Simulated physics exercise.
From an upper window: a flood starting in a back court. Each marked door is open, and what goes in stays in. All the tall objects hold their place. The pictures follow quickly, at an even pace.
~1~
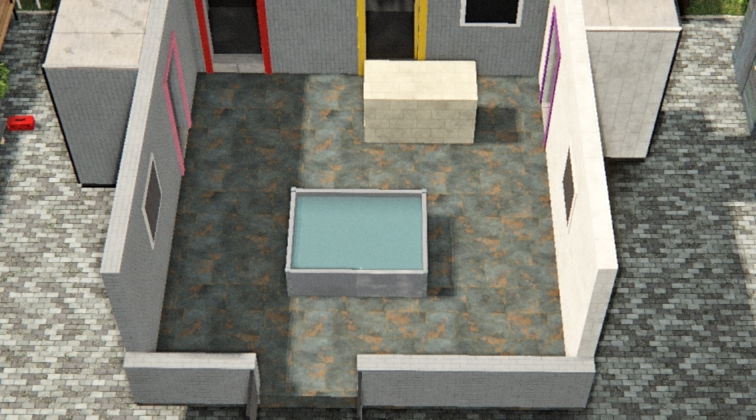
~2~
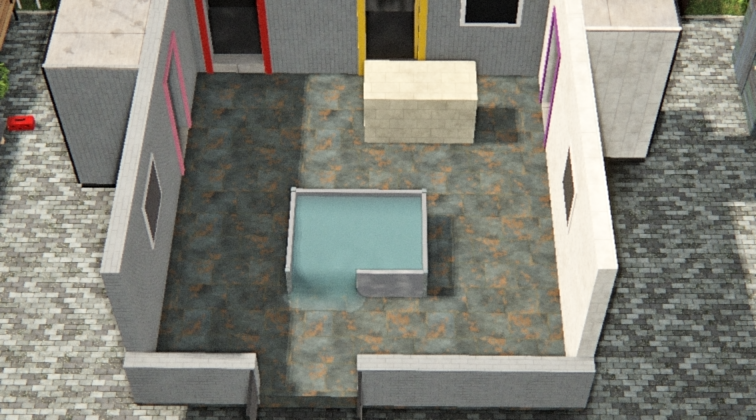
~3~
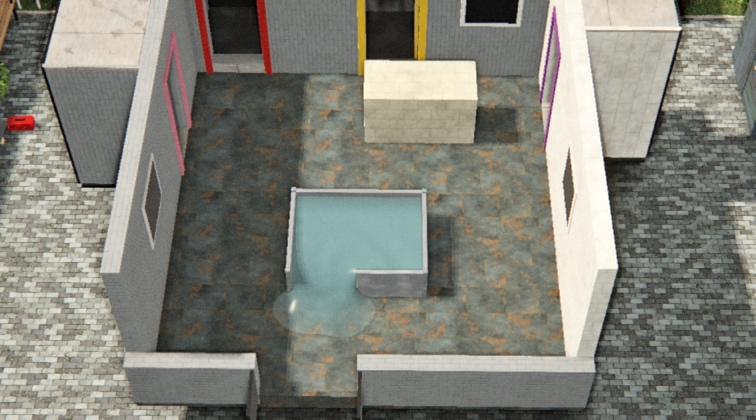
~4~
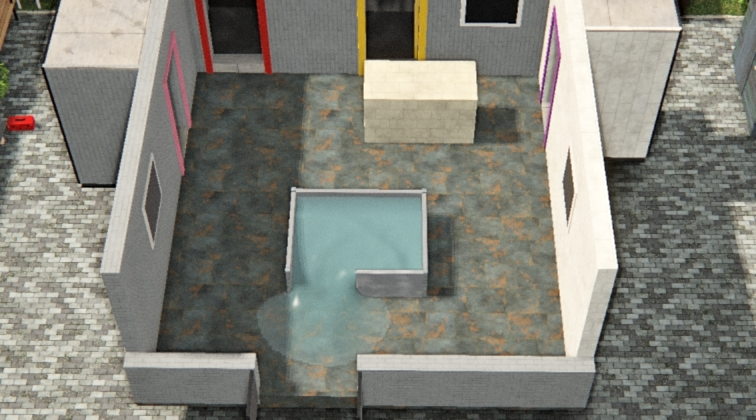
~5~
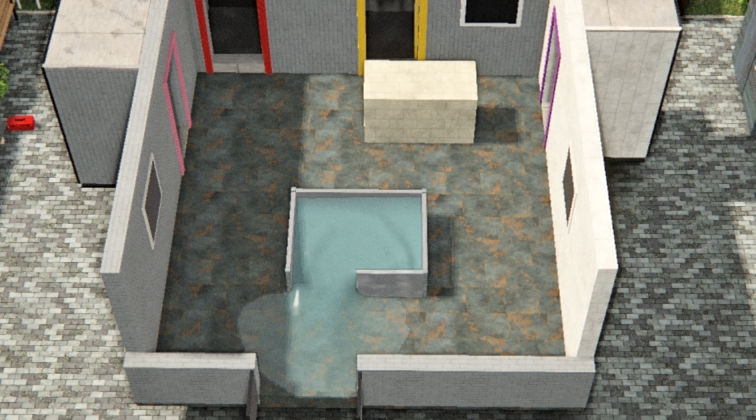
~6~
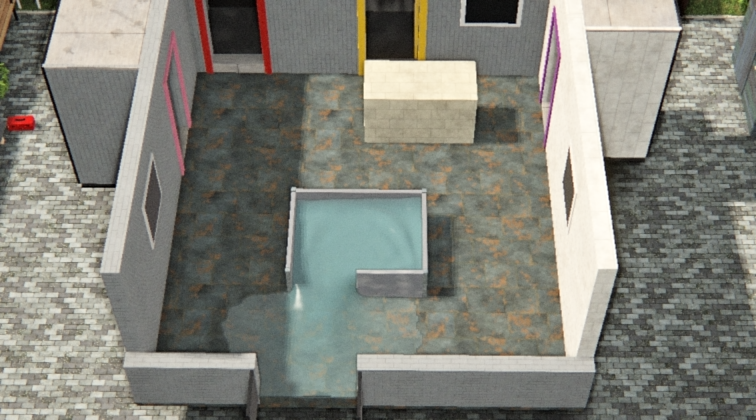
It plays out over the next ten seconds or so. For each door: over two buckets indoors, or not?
The purple door stays under that; the pink door stays under that; the red door stays under that; the yellow door stays under that.
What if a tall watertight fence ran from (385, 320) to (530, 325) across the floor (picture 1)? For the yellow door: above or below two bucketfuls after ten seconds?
In short: Yellow holds.
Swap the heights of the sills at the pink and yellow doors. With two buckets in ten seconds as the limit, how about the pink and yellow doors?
In short: The pink one stays under; the yellow one keeps below it.
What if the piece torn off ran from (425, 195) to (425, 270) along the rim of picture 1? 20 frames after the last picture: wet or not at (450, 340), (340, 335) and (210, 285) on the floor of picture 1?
One after the other: Wet, covered, clear.
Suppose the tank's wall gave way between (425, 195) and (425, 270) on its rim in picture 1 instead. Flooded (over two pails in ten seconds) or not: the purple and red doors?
In short: The purple one passes that mark; the red one holds.
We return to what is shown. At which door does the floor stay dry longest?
The yellow door.
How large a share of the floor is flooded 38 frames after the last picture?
Roughly 50 per cent.
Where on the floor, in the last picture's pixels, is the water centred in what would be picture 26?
At about (335, 290).
A moment on, water covers 15 % of the floor; the purple door not reached, the pink door not reached, the red door not reached, the yellow door not reached.
Next, water covers 20 % of the floor; the purple door not reached, the pink door not reached, the red door not reached, the yellow door not reached.
Then, water covers 30 % of the floor; the purple door not reached, the pink door not reached, the red door not reached, the yellow door not reached.
Later, water covers 50 % of the floor; the purple door not reached, the pink door wet at the sill, nothing in, the red door not reached, the yellow door not reached.
In the end, water covers 70 % of the floor; the purple door wet at the sill, nothing in, the pink door wet at the sill, nothing in, the red door wet at the sill, nothing in, the yellow door wet at the sill, nothing in.
